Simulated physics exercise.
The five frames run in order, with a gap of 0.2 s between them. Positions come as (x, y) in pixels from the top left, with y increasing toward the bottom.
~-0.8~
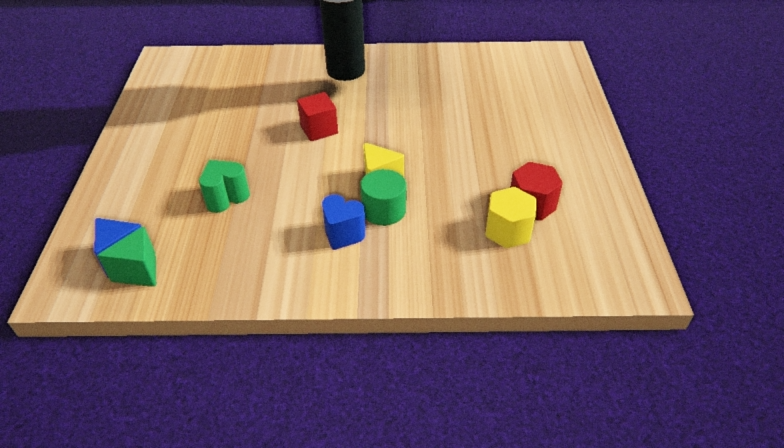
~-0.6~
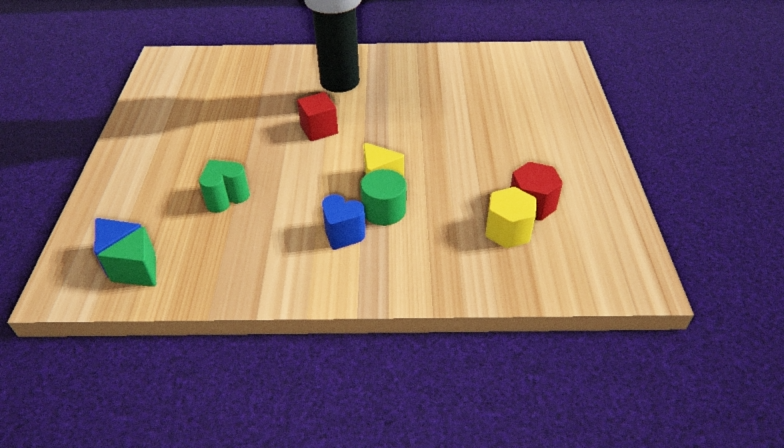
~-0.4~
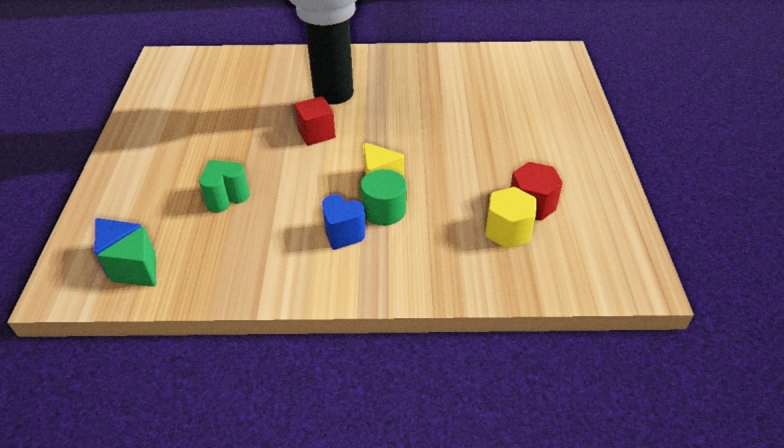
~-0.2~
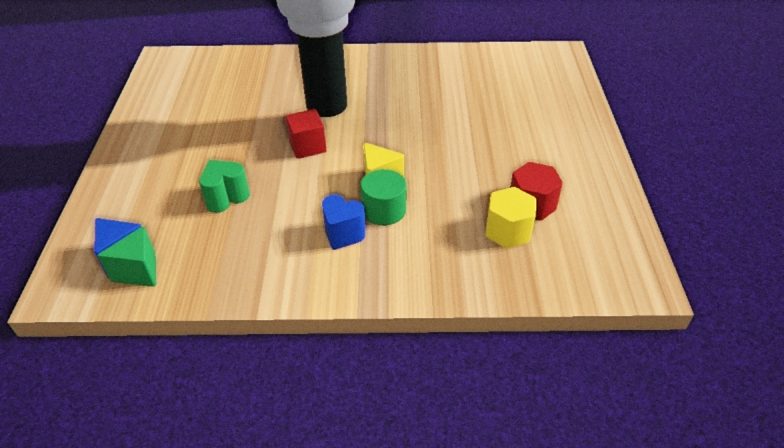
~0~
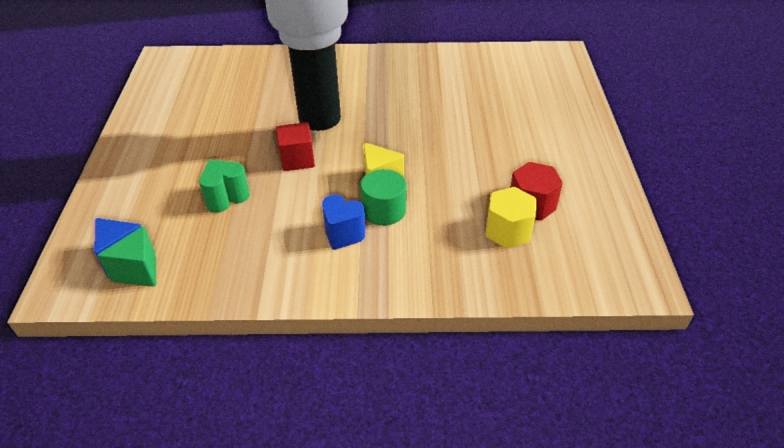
A black post pushes the red block down and left across the wooden board.
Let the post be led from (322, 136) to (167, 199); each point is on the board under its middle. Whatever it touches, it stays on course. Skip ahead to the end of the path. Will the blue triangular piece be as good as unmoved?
It seems so.
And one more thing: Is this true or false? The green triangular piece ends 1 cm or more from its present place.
This is false.
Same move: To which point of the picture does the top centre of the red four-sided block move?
My best guess is (255, 162).
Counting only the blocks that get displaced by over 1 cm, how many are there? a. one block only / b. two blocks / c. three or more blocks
b
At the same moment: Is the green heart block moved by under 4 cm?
Yes
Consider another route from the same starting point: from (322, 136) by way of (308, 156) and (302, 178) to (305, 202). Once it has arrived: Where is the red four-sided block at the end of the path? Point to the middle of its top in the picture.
Its top middle: (256, 172).
What follows on the original path. One third of the way, post at (269, 139); red four-sided block at (264, 156), turned 65° anticlockwise.
Two thirds of the way, post at (217, 159); green heart block at (212, 177); red four-sided block at (255, 162), turned 110° anticlockwise.
At the end, post at (161, 182); blue triangular piece in place; green triangular piece in place; green heart block at (199, 186), turned 50° anticlockwise; red four-sided block at (255, 162), turned 110° anticlockwise.
